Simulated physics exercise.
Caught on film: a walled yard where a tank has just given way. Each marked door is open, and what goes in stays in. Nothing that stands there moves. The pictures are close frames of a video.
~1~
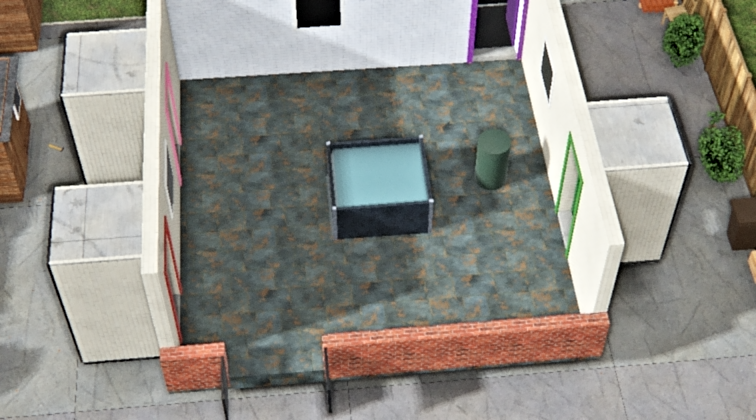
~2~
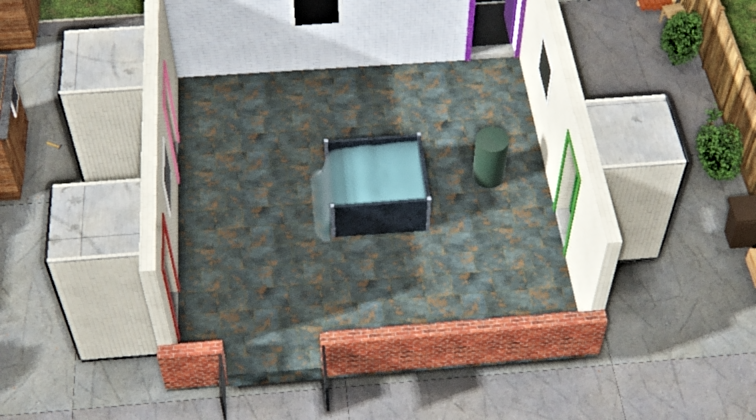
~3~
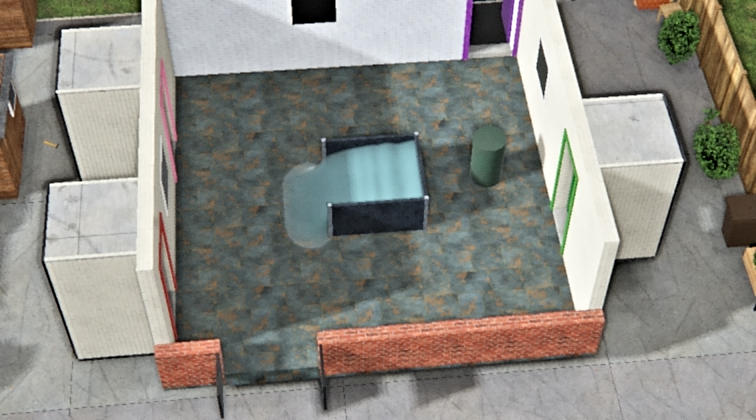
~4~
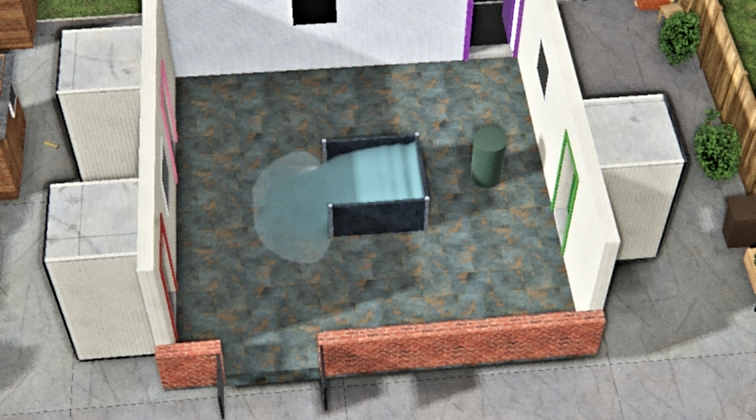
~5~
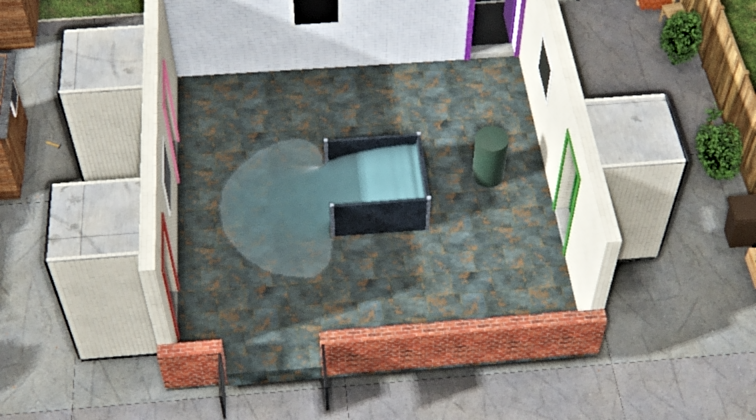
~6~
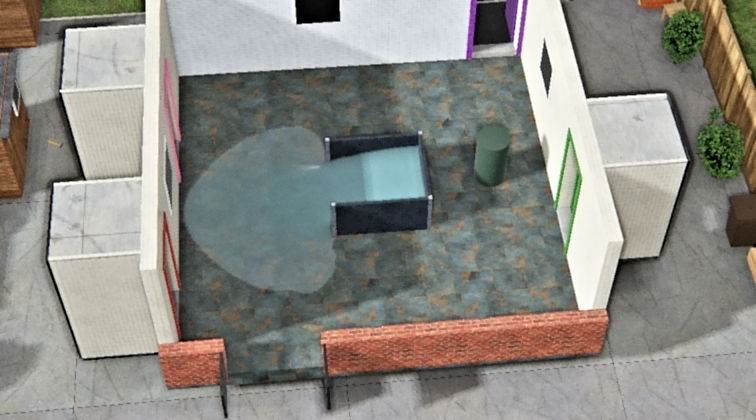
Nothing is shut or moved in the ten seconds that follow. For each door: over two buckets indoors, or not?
The pink door floods; the red door floods; the green door holds within the limit; the purple door holds within the limit.
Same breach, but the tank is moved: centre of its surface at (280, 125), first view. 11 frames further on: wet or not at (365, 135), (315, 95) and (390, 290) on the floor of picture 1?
In that order: Clear, under water, no water.
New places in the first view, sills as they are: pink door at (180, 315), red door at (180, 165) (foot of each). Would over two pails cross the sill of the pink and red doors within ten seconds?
One by one: Pink door passes that mark, red door floods.
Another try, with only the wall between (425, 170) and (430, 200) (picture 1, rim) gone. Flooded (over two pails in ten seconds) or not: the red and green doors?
Then: The red door takes less; the green door is over.
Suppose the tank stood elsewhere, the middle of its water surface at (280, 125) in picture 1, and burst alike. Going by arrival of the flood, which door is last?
The one in green.
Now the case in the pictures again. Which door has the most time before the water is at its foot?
I say the door marked green.
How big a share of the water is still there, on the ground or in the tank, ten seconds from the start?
Roughly 70 per cent.
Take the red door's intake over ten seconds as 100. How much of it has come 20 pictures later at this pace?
I make it 55 per cent.
A moment on, water covers 30 % of the floor; the pink door over two buckets in, the red door wet at the sill, nothing in, the green door not reached, the purple door not reached.
Next, water covers 30 % of the floor; the pink door far over two buckets in, the red door over two buckets in, the green door not reached, the purple door not reached.
Then, water covers 40 % of the floor; the pink door far over two buckets in, the red door over two buckets in, the green door not reached, the purple door not reached.
Later, water covers 75 % of the floor; the pink door far over two buckets in, the red door far over two buckets in, the green door not reached, the purple door wet at the sill, nothing in.
In the end, water covers 95 % of the floor; the pink door far over two buckets in, the red door far over two buckets in, the green door wet at the sill, nothing in, the purple door wet at the sill, nothing in.
